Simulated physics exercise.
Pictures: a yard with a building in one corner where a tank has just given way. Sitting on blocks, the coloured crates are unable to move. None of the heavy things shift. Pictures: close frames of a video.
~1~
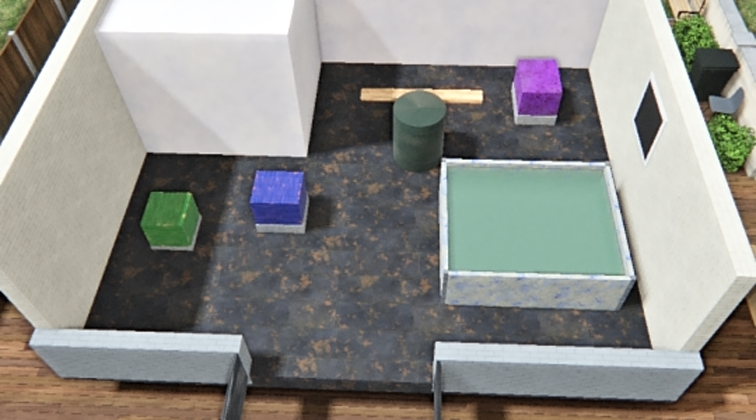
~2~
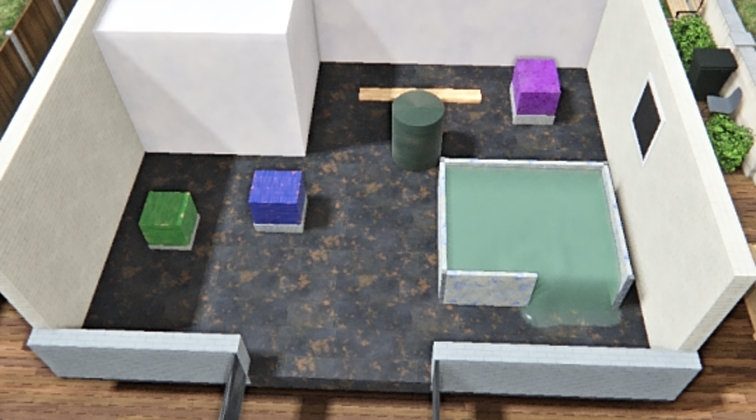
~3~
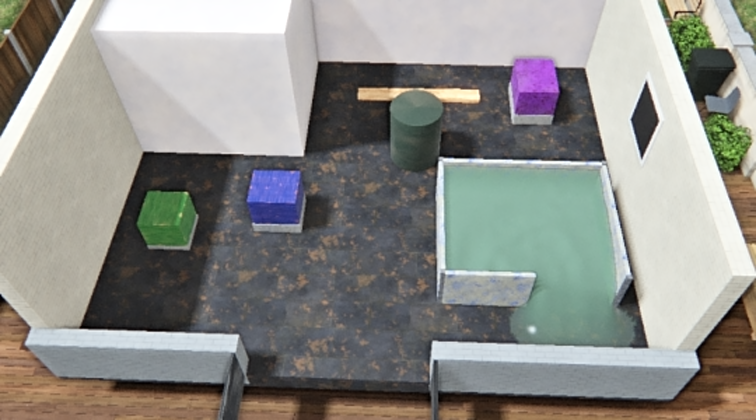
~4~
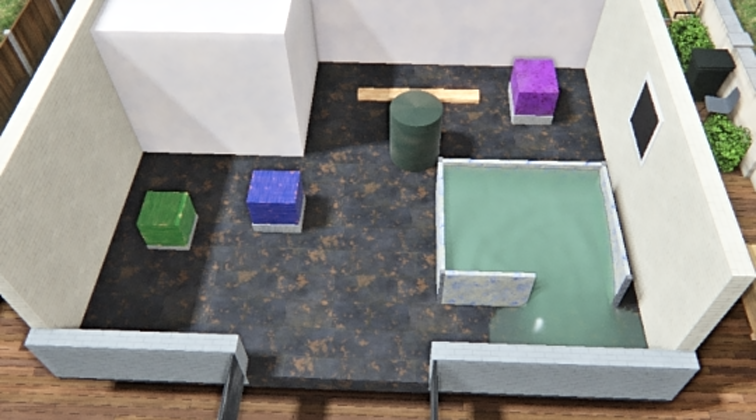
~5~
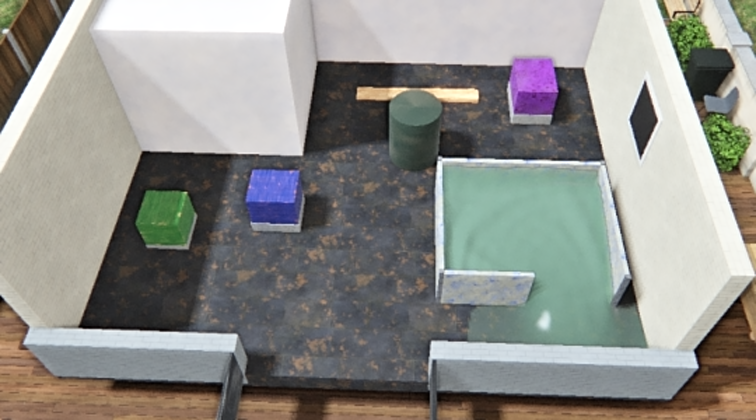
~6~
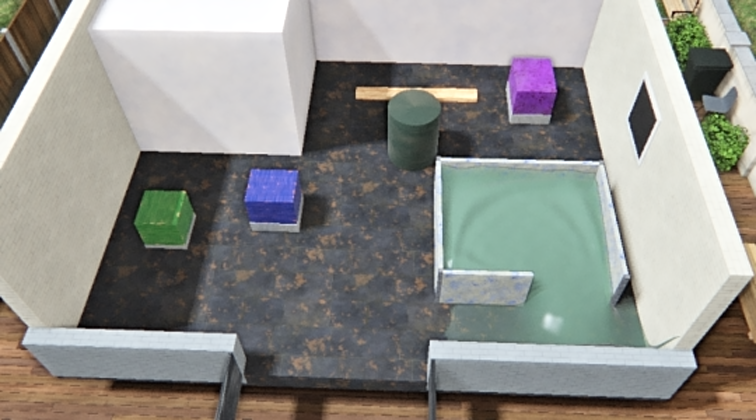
In this clip, a tank of green water sits whole in a walled yard with green, blue and purple crates; then part of its front wall gives way and water pours out, spreading across the dark floor toward the viewer.
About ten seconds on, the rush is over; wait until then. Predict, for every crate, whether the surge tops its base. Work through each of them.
In order: The purple crate will have no water on it; the green crate will have water on it; the blue crate will have no water on it.
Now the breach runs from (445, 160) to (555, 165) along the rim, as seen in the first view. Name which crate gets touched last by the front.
My answer: The crate marked green.
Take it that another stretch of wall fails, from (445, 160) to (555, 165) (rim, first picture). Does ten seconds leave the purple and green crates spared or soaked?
As I see it, purple is doused and green stays clear.
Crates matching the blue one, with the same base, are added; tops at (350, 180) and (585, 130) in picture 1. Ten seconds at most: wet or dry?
Is left dry, becomes wet.
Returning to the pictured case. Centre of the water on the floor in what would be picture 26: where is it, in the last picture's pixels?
Somewhere near (484, 258).
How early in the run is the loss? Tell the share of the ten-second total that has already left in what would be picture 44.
My estimate is roughly 55 percent.
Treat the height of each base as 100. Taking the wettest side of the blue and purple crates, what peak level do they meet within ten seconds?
Respectively 70 % and 80 %.
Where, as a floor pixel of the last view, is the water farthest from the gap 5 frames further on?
Estimated pixel: (327, 361).
A moment on, water covers 15 % of the floor; the purple crate not reached, the green crate not reached, the blue crate not reached.
Next, water covers 30 % of the floor; the purple crate not reached, the green crate not reached, the blue crate not reached.
Then, water covers 55 % of the floor; the purple crate water round its plinth, the green crate water round its plinth, the blue crate water round its plinth.
Later, water covers 90 % of the floor; the purple crate water round its plinth, the green crate water round its plinth, the blue crate water round its plinth.
In the end, water covers 100 % of the floor; the purple crate stayed above the water, the green crate was topped, the blue crate stayed above the water.
